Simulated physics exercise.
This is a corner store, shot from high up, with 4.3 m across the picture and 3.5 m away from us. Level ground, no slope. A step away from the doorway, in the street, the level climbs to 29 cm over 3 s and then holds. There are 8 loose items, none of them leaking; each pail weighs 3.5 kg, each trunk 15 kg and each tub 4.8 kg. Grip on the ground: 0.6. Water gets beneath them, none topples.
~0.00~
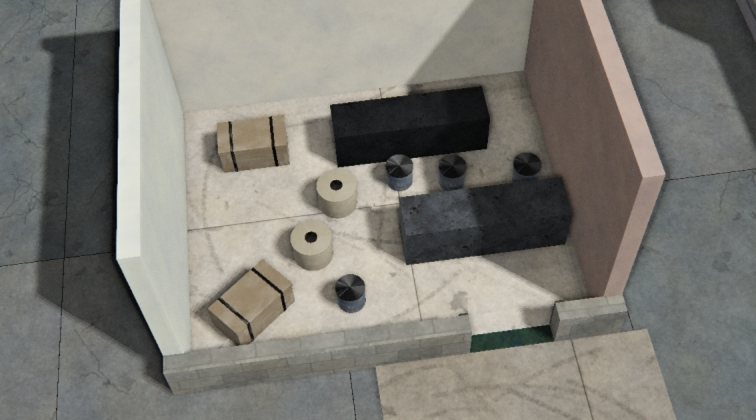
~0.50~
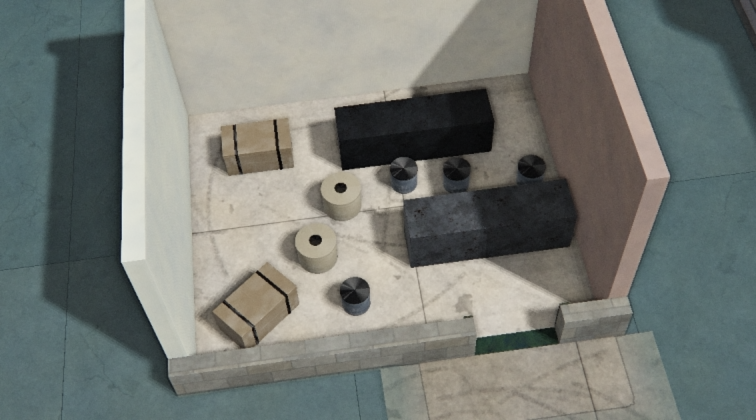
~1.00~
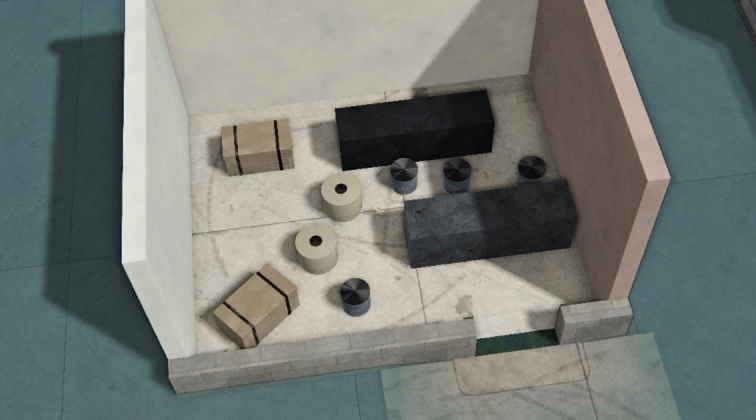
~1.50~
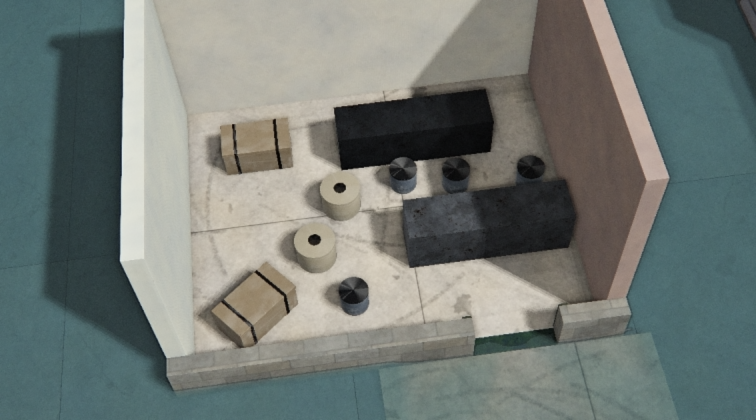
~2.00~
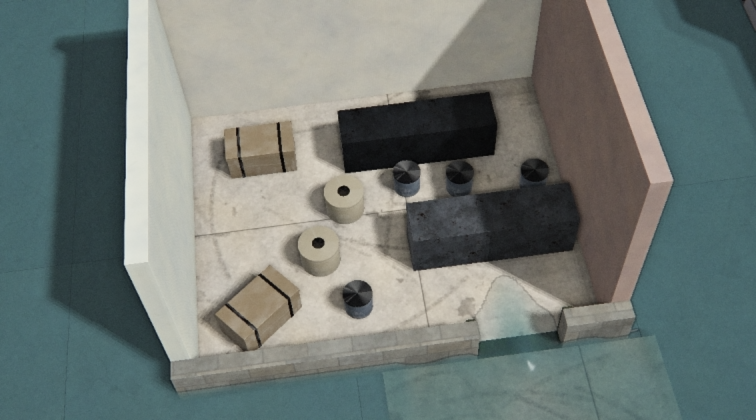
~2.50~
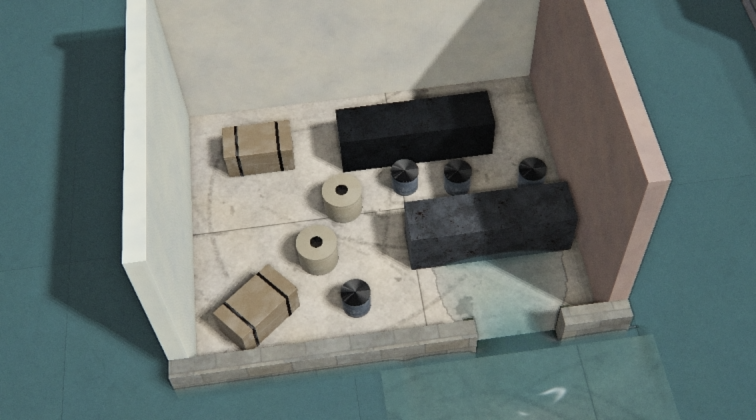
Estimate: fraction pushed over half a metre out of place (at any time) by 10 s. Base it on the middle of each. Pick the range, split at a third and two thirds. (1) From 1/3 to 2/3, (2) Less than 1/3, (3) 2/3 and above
Option 1: From 1/3 to 2/3.
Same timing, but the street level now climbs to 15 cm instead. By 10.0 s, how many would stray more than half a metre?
The count would be 3.
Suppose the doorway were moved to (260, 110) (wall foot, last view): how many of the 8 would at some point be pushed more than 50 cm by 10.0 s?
5.
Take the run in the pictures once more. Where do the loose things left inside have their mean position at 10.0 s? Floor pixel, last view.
It works out to somewhere near (373, 192) on the floor.
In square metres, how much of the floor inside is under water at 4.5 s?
Some 6.5 m2.
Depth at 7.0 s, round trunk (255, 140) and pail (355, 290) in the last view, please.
3 and 17 cm.
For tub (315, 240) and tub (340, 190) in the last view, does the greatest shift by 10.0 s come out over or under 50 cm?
First farther, then not as far.
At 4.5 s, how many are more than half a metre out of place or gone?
Count then: 1.
After 3.5 s 0 of 8 are over 50 cm from their spots; 0 afloat.
After 4.5 s 1 of 8 are over 50 cm from their spots; 1 afloat.
After 7.0 s 3 of 8 are over 50 cm from their spots; 3 afloat.
After 10.0 s 4 of 8 are over 50 cm from their spots, and 4 have been at some point; 5 afloat.
